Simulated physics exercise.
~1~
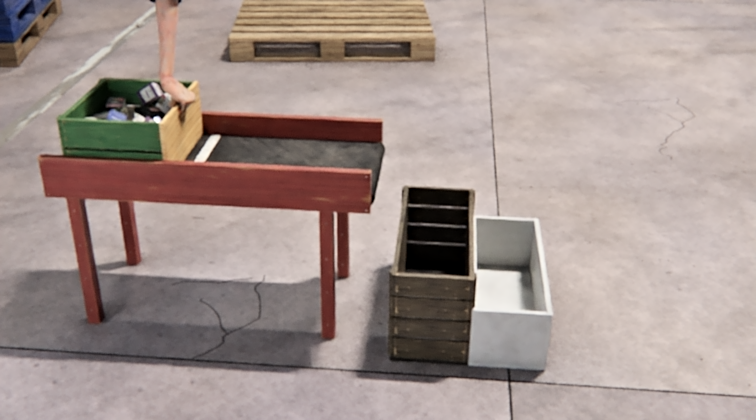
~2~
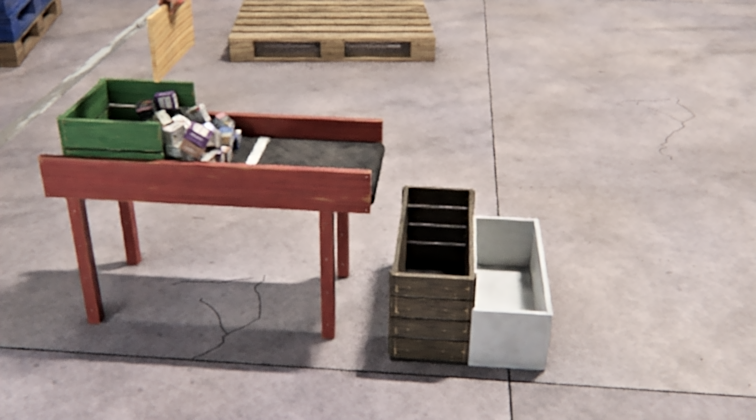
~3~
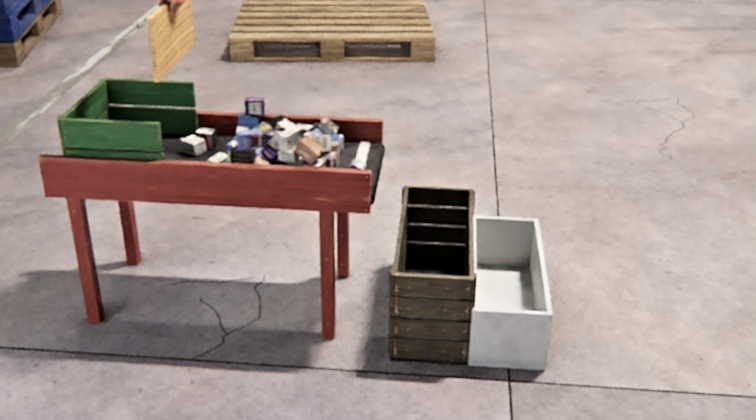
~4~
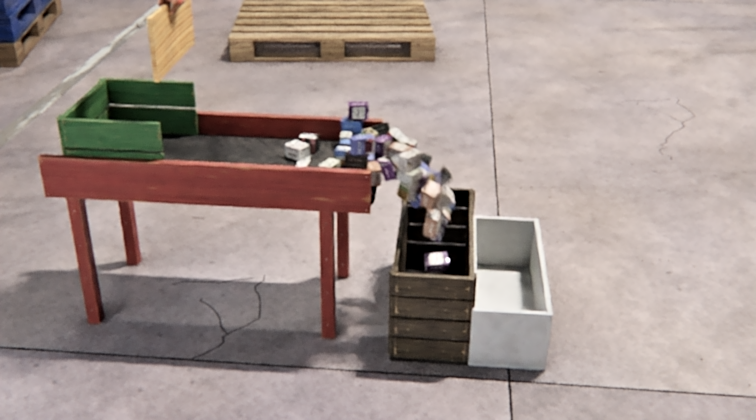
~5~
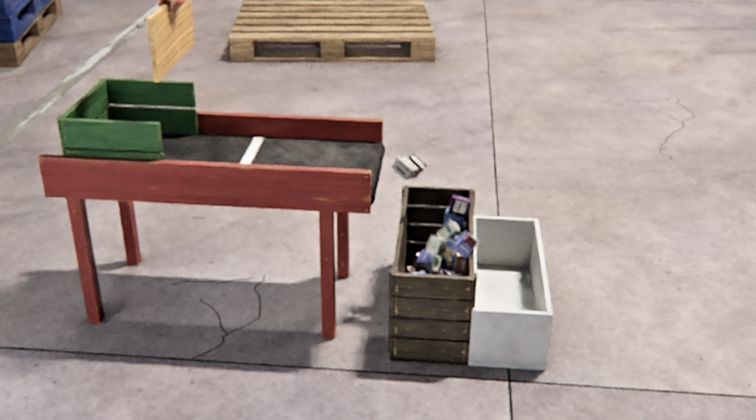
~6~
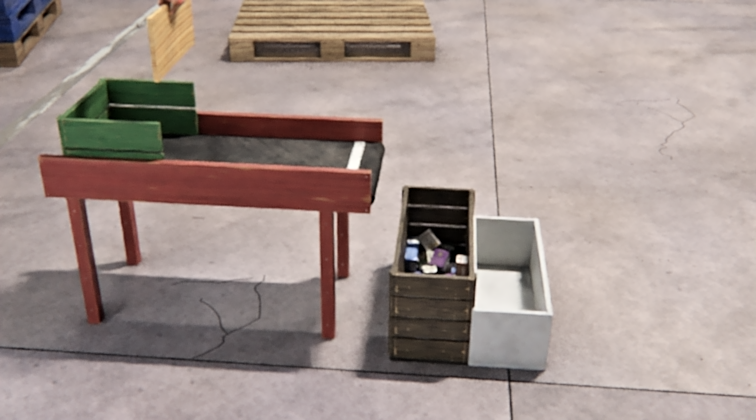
At the start, a hand grips the wooden gate of a green pen full of small cartons, which sits on a belt between red rails. The gate is lifted clear, and the cartons spill out to the right as the belt moves. They spread into a loose heap and ride toward the far end, leaving the pen empty. There they tumble off in a stream toward the dark slatted tub below. The last few drop after them, and the cartons finally lie inside the dark tub, while the white bin beside it stays empty.
